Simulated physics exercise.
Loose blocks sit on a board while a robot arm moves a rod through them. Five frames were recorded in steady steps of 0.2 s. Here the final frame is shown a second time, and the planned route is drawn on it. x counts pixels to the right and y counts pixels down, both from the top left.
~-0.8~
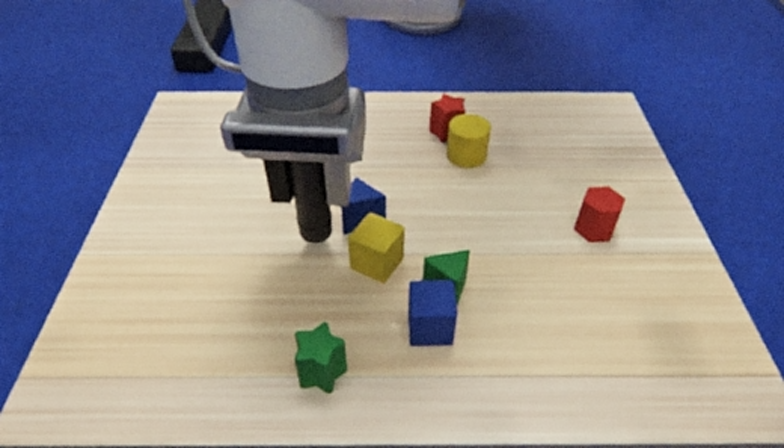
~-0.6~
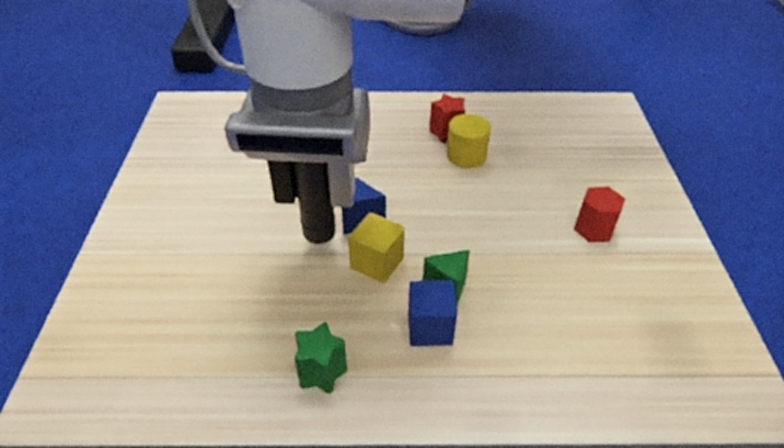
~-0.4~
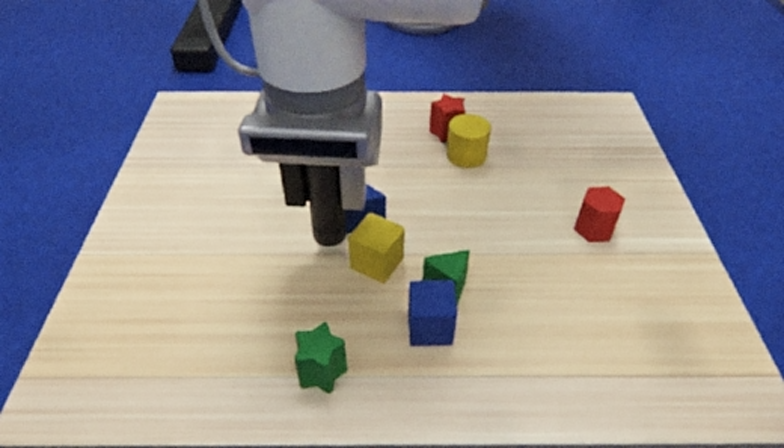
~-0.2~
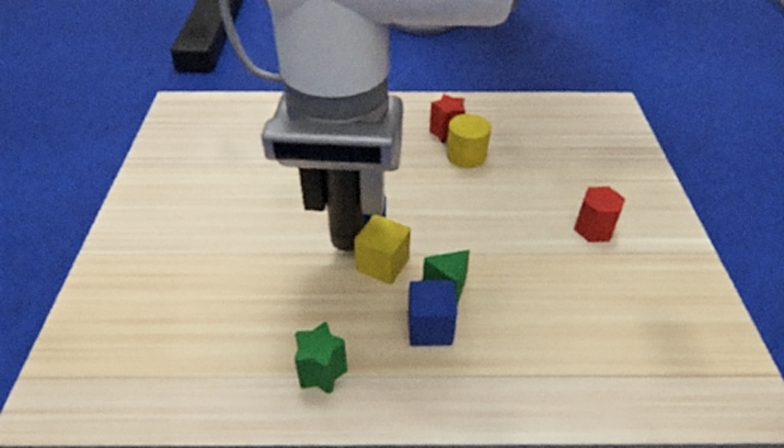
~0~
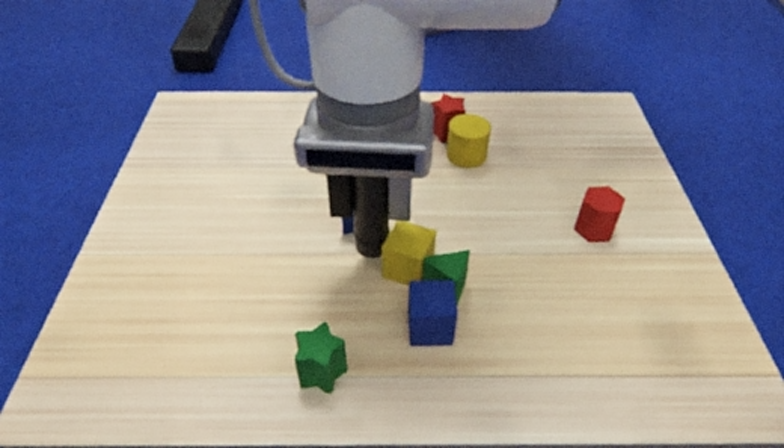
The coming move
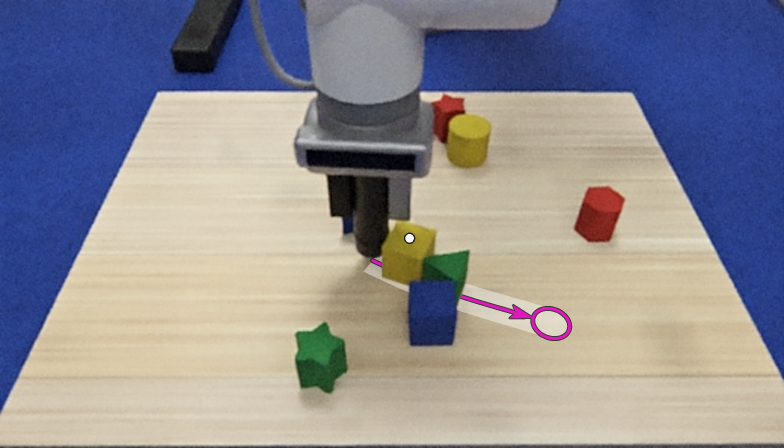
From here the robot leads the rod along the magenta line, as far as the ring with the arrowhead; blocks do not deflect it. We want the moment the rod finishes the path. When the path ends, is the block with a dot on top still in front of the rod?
In short: Yes.
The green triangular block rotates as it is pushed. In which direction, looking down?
Looking down: Anticlockwise.
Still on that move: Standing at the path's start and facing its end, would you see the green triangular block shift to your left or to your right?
Well, taking the path from its start to its end as straight ahead, the green triangular block moves to the left.
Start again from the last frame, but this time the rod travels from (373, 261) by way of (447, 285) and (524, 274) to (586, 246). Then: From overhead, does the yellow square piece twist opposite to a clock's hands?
I expect not.
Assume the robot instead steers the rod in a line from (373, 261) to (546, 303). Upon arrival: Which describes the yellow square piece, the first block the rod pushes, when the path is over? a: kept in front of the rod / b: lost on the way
My pick is a.
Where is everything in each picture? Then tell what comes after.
Tip of the rod (316, 233), middles of tops, yellow square piece (377, 232), blue square piece (433, 298), green triangular block (451, 262), in the first frame.
Rod (320, 234), nothing pushed, in the second frame.
Rod (330, 236), nothing pushed, in the third frame.
Rod (347, 241), yellow square piece (383, 233), in the fourth frame.
Rod (372, 247), yellow square piece (410, 238), blue square piece (433, 298), green triangular block (451, 262), in the fifth frame.
The line goes from (373, 261) over (426, 284) and (487, 304) to (551, 323); the dot is on the yellow square piece.
The first path, step by step. One third of the way, rod (428, 271); yellow square piece (469, 264); green triangular block (503, 277), turned 50° anticlockwise.
Two thirds of the way, rod (490, 291); yellow square piece (536, 283); green triangular block (574, 292), turned 55° anticlockwise.
At the end, rod (556, 310); yellow square piece (605, 299), turned 15° anticlockwise; blue square piece unmoved; green triangular block (645, 303), turned 70° anticlockwise.
